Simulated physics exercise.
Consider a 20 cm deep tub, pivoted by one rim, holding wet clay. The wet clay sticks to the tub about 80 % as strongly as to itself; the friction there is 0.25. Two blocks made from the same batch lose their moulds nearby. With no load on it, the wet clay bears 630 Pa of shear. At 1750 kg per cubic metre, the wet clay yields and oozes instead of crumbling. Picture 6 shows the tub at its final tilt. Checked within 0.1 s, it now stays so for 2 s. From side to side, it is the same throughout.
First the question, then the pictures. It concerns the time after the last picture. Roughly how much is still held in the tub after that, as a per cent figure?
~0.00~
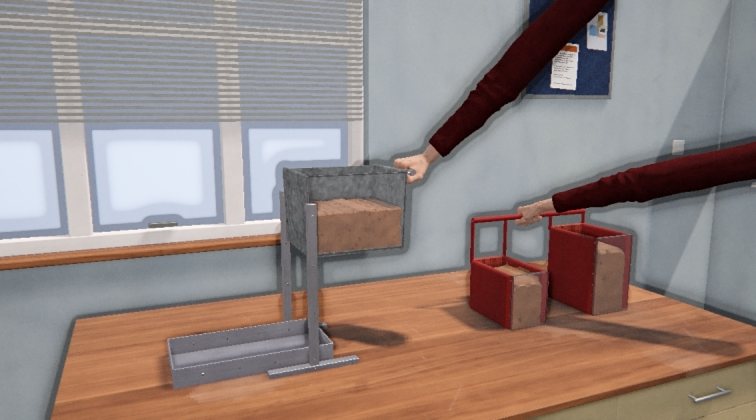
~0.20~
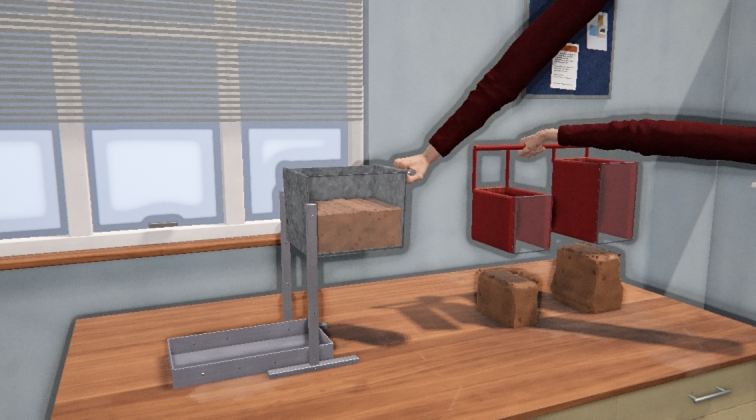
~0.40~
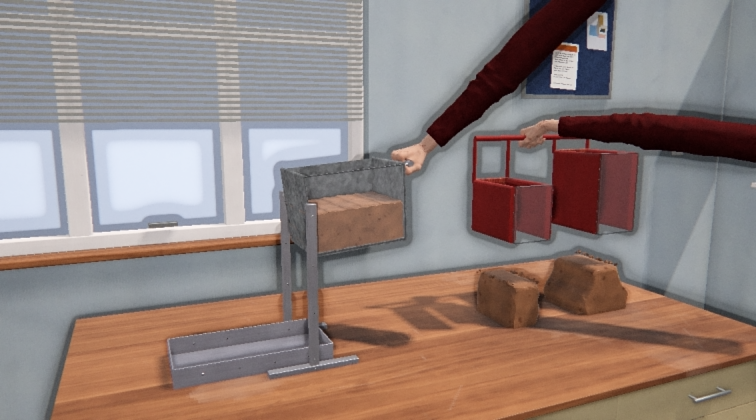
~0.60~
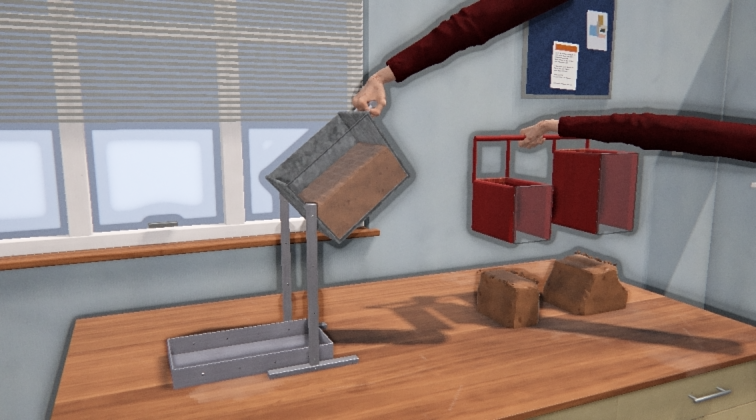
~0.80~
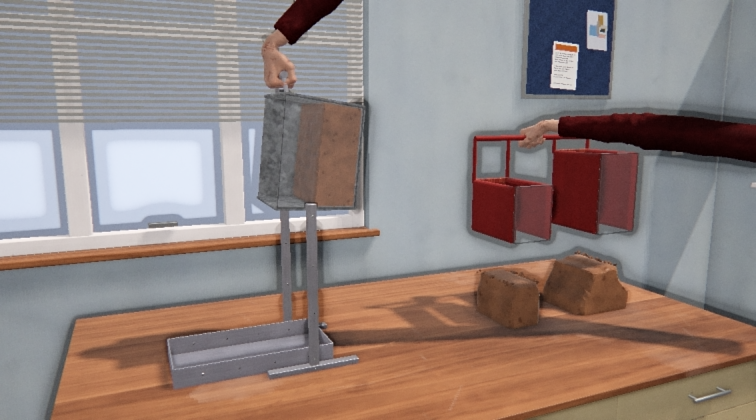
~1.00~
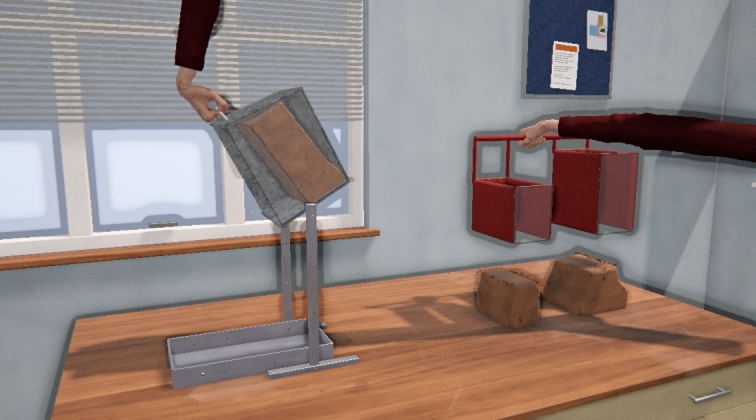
The amount still held in the tub is about 8 per cent.
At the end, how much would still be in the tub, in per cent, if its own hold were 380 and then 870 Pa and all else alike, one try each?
Expect about 7 in a hundred, then about 12 in a hundred.
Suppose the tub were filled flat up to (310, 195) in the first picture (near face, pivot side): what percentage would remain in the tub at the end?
I'd put it close to 8 in a hundred.
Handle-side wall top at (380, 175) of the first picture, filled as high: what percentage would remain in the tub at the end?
I'd put it at close to 12 per cent.
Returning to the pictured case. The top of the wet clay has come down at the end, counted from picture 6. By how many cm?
About 17 cm.
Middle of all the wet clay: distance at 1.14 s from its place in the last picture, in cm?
It has moved around 13 centimetres.
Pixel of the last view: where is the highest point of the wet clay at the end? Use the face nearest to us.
I'd point to somewhere around (341, 173).
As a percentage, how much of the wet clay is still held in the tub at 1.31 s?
About 25 %.
After 1.14 s, the tub is at 118 degrees and holds 55 %.
After 1.31 s, the tub is at 118 degrees and holds 25 %.
After 1.48 s, the tub is at 118 degrees and holds 8 %.
After 1.65 s, the tub is at 118 degrees and holds 8 %.
After 3.00 s, at the end, the tub is at 118 degrees and holds 8 %.
